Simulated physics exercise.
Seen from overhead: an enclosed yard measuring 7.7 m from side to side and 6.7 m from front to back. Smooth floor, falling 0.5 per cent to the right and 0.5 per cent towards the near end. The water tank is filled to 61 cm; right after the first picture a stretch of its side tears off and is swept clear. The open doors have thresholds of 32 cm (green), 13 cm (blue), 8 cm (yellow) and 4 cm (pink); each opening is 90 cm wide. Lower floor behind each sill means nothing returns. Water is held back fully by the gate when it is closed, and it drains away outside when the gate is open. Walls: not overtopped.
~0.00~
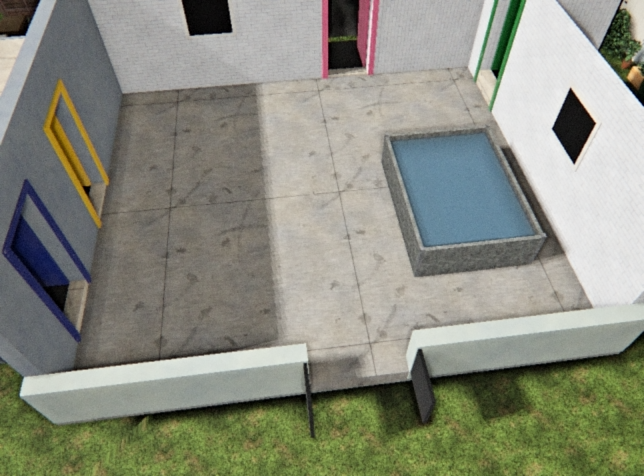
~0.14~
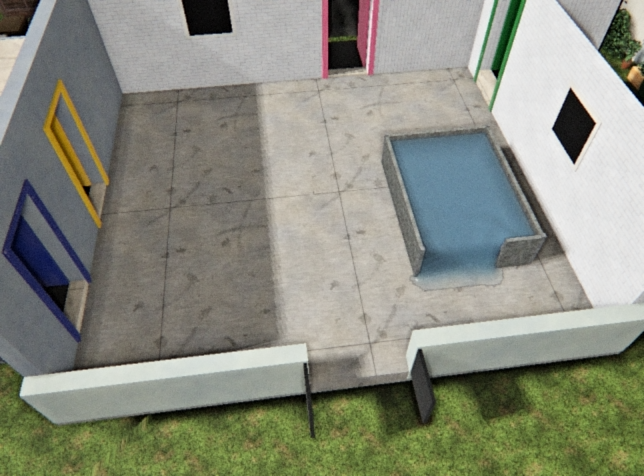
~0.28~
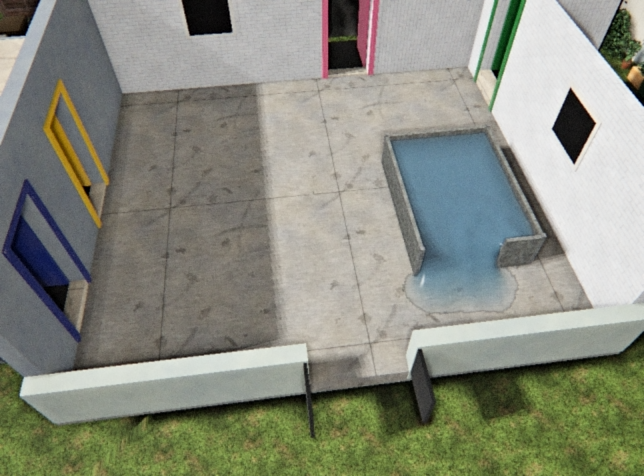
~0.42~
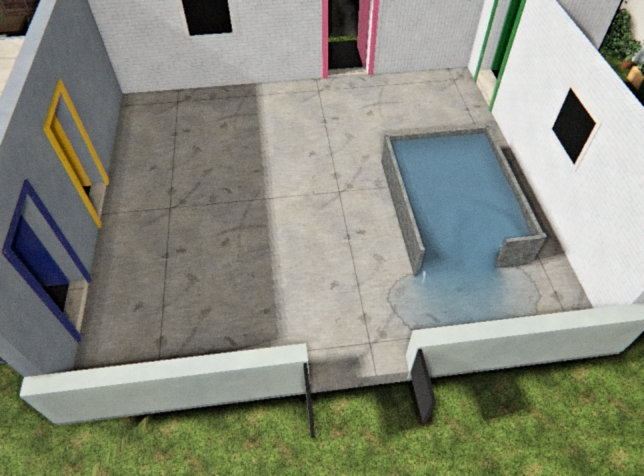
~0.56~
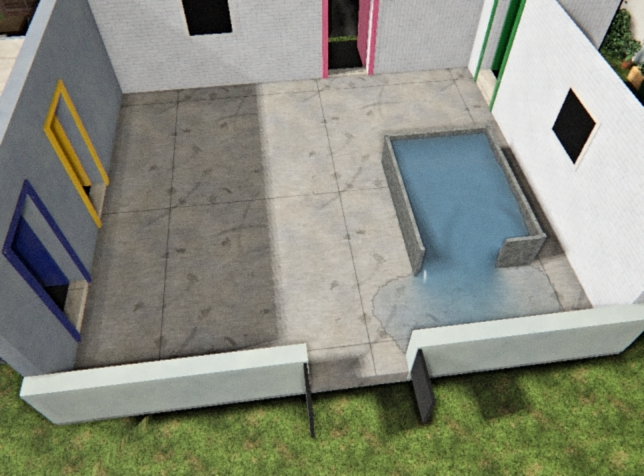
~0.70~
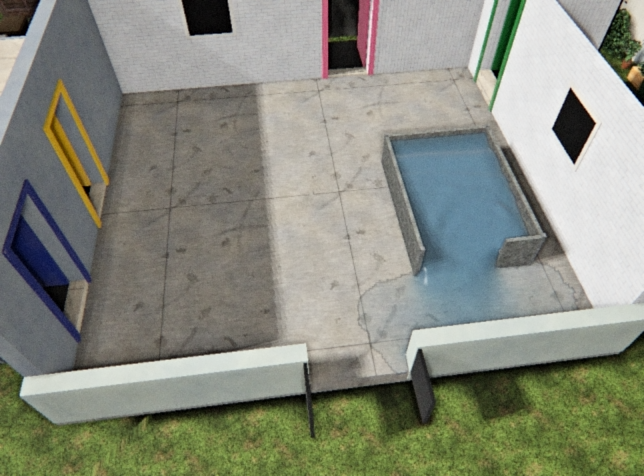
The clip opens on a walled yard seen from above, with still blue water filling a stone tank on the right. Part of the tank's near side disappears, and water pours through the gap onto the paved floor, spreading in a widening sheet toward the low front wall.
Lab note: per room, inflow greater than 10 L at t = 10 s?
My prediction: The green door never breaches the limit, the blue door never breaches the limit, the yellow door never breaches the limit, the pink door never breaches the limit.
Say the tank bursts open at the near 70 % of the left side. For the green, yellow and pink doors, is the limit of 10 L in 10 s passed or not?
Green door doesn't reach it, yellow door surpasses it, pink door doesn't reach it.
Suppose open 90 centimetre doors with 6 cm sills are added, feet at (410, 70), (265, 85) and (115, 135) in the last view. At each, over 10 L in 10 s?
More, less, less.
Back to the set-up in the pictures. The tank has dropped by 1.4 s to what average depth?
Some 42 cm.
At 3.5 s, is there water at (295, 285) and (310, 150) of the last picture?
I'd call them drenched and then spared.
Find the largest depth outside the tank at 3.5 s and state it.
Roughly 32 cm.
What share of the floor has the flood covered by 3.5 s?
About 40 per cent.
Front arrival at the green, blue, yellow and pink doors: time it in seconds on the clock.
Arrival times: Green 3.4 seconds, blue 3.2 seconds, yellow 4.5 seconds, pink 5.0 seconds.
After 1.4 s water covers 10 % of the floor and is deepest (44 cm) near (470, 347); green door not reached, blue door not reached, yellow door not reached, pink door not reached.
After 2.2 s water covers 20 % of the floor and is deepest (43 cm) near (601, 331); green door not reached, blue door not reached, yellow door not reached, pink door not reached.
After 3.5 s water covers 40 % of the floor and is deepest (32 cm) near (601, 331); green door 3 cm at the sill, 0 L in, blue door 14 cm at the sill, 0 L in, yellow door not reached, pink door not reached.
After 6.0 s water covers 60 % of the floor and is deepest (19 cm) near (601, 331); green door 5 cm at the sill, 0 L in, blue door 8 cm at the sill, 2 L in, yellow door 5 cm at the sill, 0 L in, pink door 5 cm at the sill, 0 L in.
After 10.0 s water covers 90 % of the floor and is deepest (10 cm) near (470, 347); green door 6 cm at the sill, 0 L in, blue door 5 cm at the sill, 2 L in, yellow door 3 cm at the sill, 0 L in, pink door 4 cm at the sill, 1 L in.
